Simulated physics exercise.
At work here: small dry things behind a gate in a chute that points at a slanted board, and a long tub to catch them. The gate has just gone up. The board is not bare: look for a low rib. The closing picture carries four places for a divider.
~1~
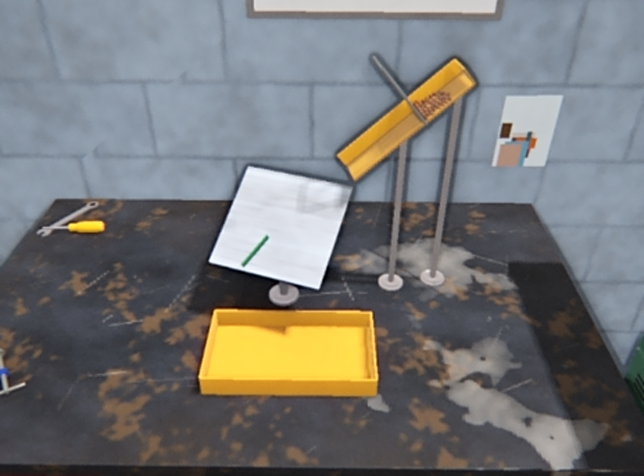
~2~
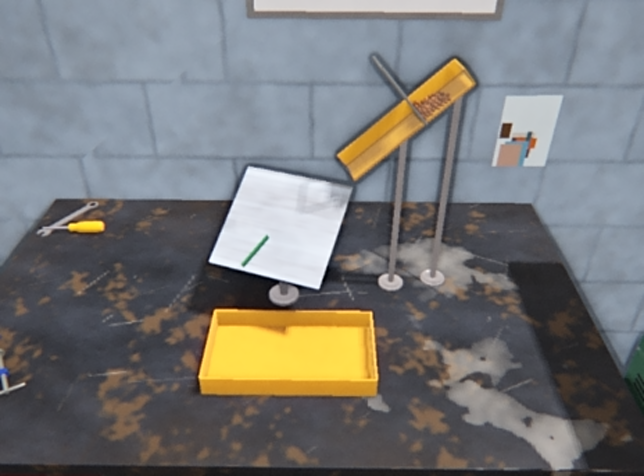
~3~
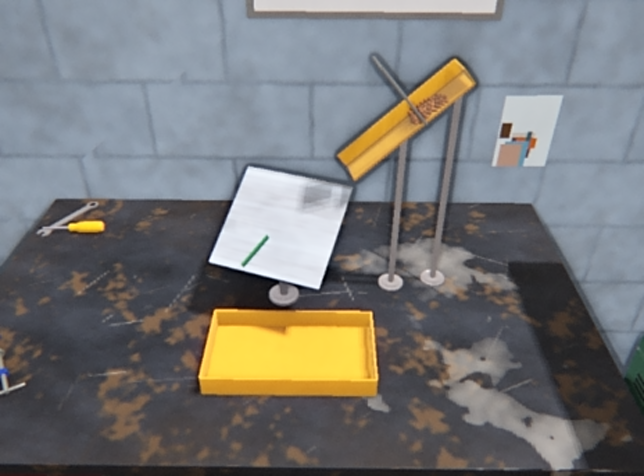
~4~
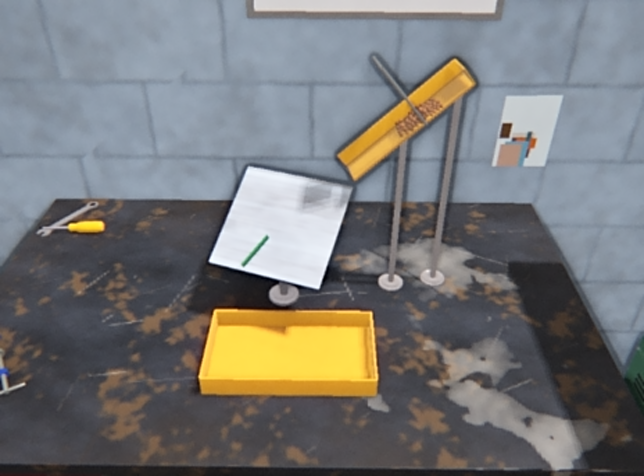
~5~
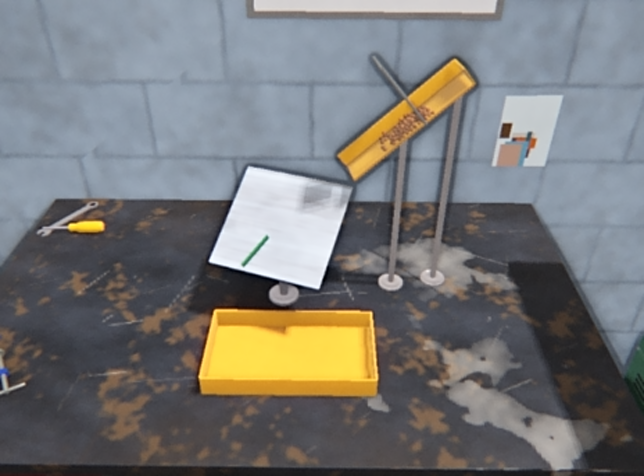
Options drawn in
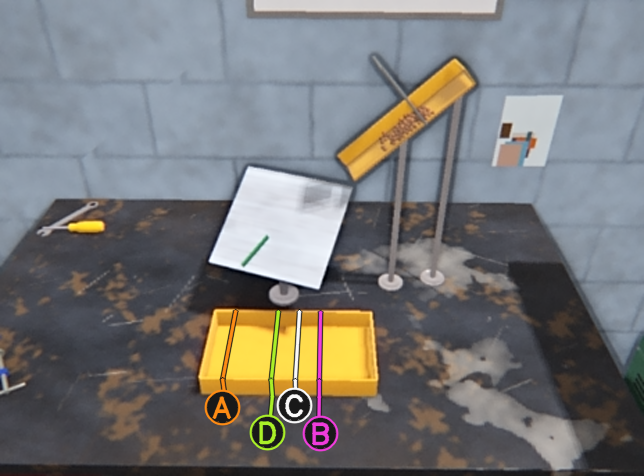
At the start, small brown balls sit bunched in the upper part of a sloping yellow chute, above a tilted white board with a green rib and an empty yellow tub. The balls then slide down the chute to the left, spreading out a little, while everything else stays still.
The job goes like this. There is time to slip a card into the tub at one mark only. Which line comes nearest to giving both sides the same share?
A works best here.
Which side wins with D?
Left.
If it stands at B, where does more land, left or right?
The left side.
On the marked copy, line A crosses the front rim at (222, 378); line B crosses the front rim at (319, 379); line C crosses the front rim at (295, 379); line D crosses the front rim at (271, 379).
Choosing A, of what is caught, about half on the left of the divider, about half on the right.
Choosing B, of what is caught, all on the left of the divider, none on the right.
Choosing C, of what is caught, all on the left of the divider, none on the right.
Choosing D, of what is caught, nearly all on the left of the divider, a stray few on the right.
